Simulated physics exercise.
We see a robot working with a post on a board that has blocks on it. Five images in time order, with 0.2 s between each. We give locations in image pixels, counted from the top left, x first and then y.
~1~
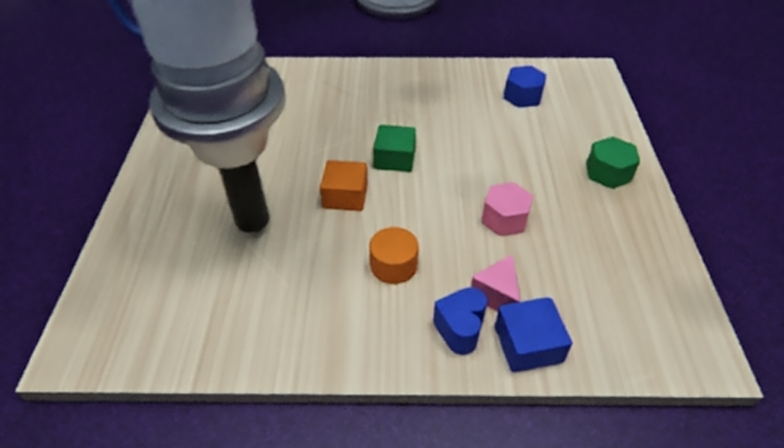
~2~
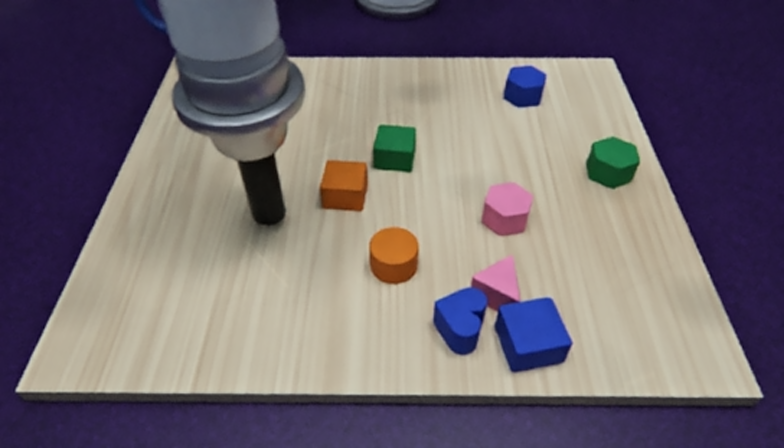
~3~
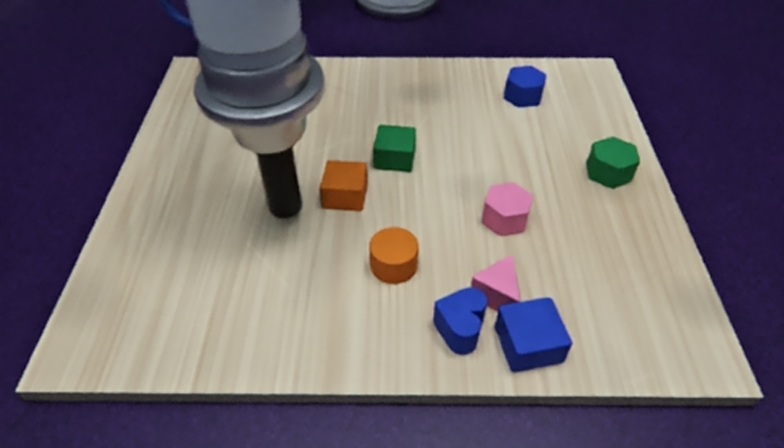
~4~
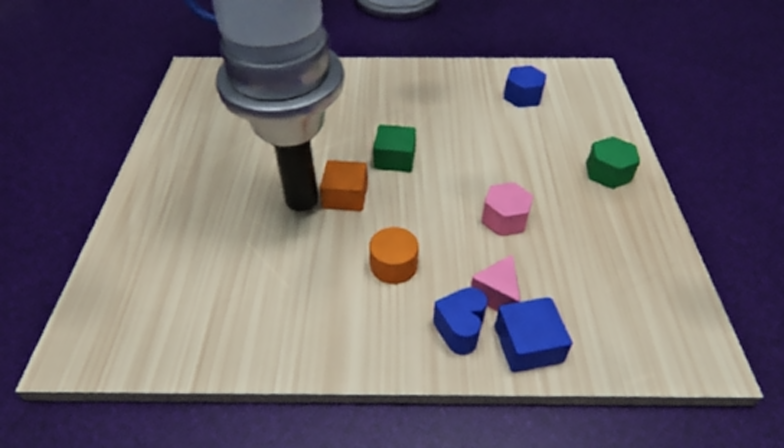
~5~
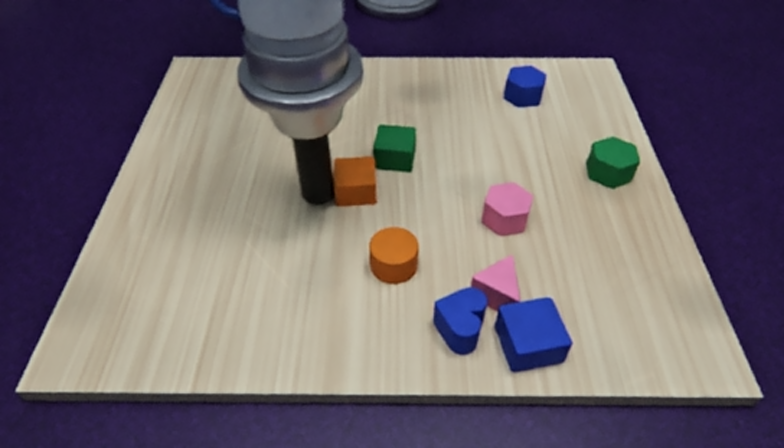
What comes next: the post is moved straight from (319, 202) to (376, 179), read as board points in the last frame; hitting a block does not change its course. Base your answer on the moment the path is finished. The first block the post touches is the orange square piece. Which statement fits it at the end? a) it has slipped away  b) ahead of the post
That would be b.
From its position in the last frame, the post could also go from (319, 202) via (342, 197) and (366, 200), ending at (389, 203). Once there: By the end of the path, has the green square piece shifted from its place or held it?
Somewhere new.
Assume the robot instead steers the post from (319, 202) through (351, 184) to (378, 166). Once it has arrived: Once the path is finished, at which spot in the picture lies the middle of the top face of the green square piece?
I'd say the green square piece ends with its top centre at (409, 126).
The first path, step by step. Halfway along, post (348, 182); orange square piece (384, 160); green square piece (402, 132), turned 10° anticlockwise.
At the end, post (376, 171); orange square piece (411, 154); green square piece (405, 128), turned 15° anticlockwise.
